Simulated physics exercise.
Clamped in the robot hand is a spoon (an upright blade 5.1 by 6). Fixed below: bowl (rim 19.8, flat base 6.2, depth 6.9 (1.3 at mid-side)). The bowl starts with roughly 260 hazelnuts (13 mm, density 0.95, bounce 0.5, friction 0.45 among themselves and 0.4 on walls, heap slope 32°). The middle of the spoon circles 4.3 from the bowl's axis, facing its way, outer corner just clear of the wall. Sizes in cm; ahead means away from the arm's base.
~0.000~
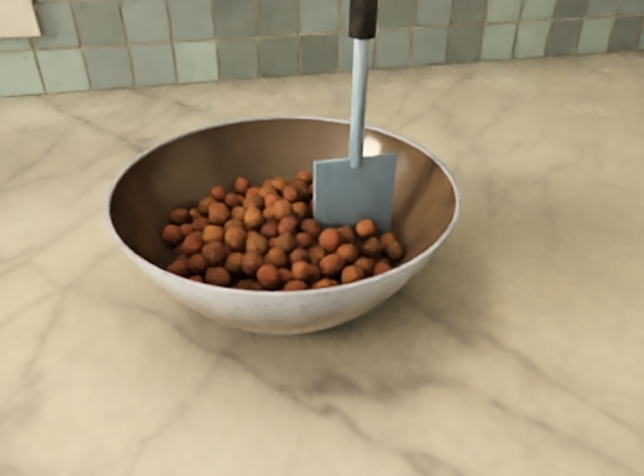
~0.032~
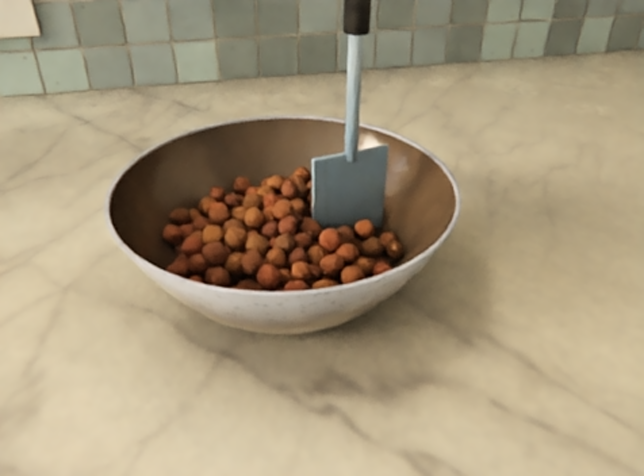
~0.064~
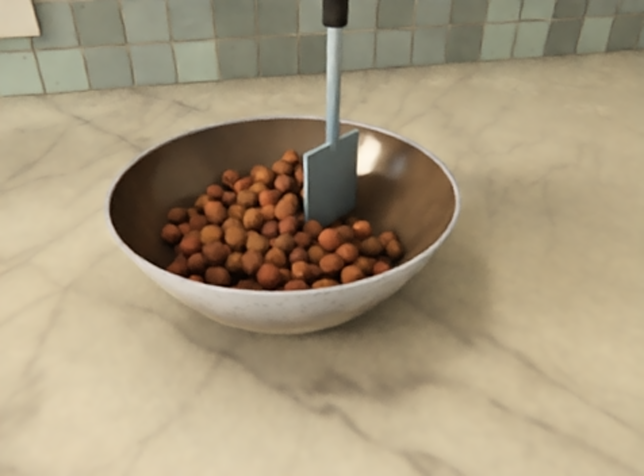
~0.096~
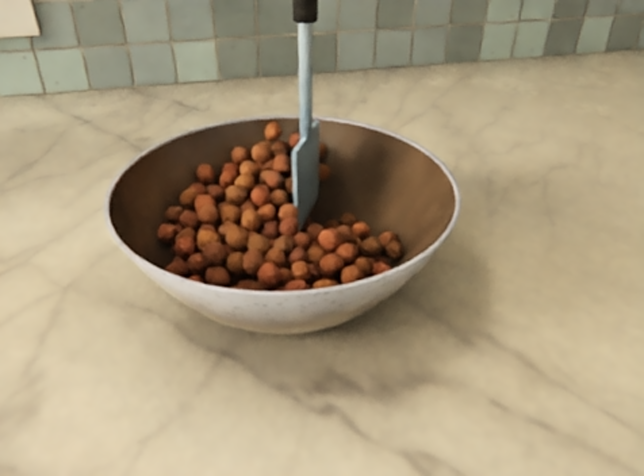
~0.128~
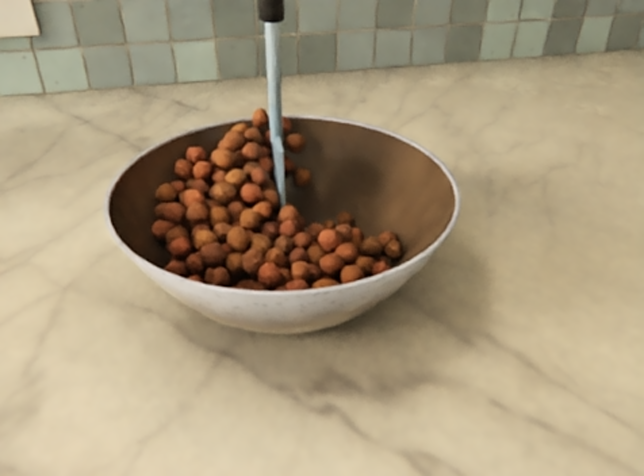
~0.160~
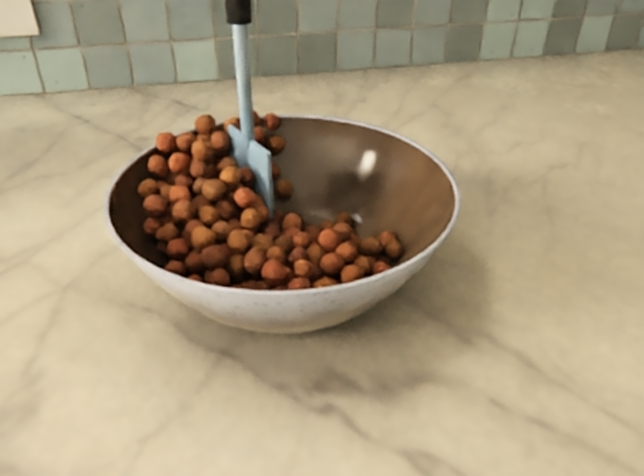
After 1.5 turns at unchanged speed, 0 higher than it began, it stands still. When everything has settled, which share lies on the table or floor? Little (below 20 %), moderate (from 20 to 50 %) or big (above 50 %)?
A moderate share, from 20 to 50 %, ends on the table or floor.
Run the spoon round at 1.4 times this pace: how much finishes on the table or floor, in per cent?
Some 50 per cent.
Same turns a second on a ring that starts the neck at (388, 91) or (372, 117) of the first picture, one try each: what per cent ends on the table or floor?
Some 5 and 30 per cent.
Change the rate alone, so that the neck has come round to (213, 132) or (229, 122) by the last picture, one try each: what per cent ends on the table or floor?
About 50 and 40 per cent.
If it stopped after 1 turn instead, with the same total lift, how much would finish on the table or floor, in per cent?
In that case some 20 per cent.
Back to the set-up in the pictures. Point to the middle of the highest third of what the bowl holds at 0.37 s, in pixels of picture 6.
Near (355, 248).
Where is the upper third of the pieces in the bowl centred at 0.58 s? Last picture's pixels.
Near (256, 153).
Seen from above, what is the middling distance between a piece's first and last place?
About 10 cm.
By 0.37 s, 276° round, highest piece 10 above the table; 233 in the bowl, 8 on the table or floor, 23 in flight or on the tool.
By 0.58 s, 81° round, highest piece 9 above the table; 209 in the bowl, 49 on the table or floor, 6 in flight or on the tool.
By 0.88 s, 180° round, highest piece 7 above the table; 184 in the bowl, 80 on the table or floor.
By 1.58 s, 180° round, highest piece 6 above the table; 184 in the bowl, 80 on the table or floor.
Final count, 184 in the bowl, 80 on the table or floor. That is 30 % on the table or floor.
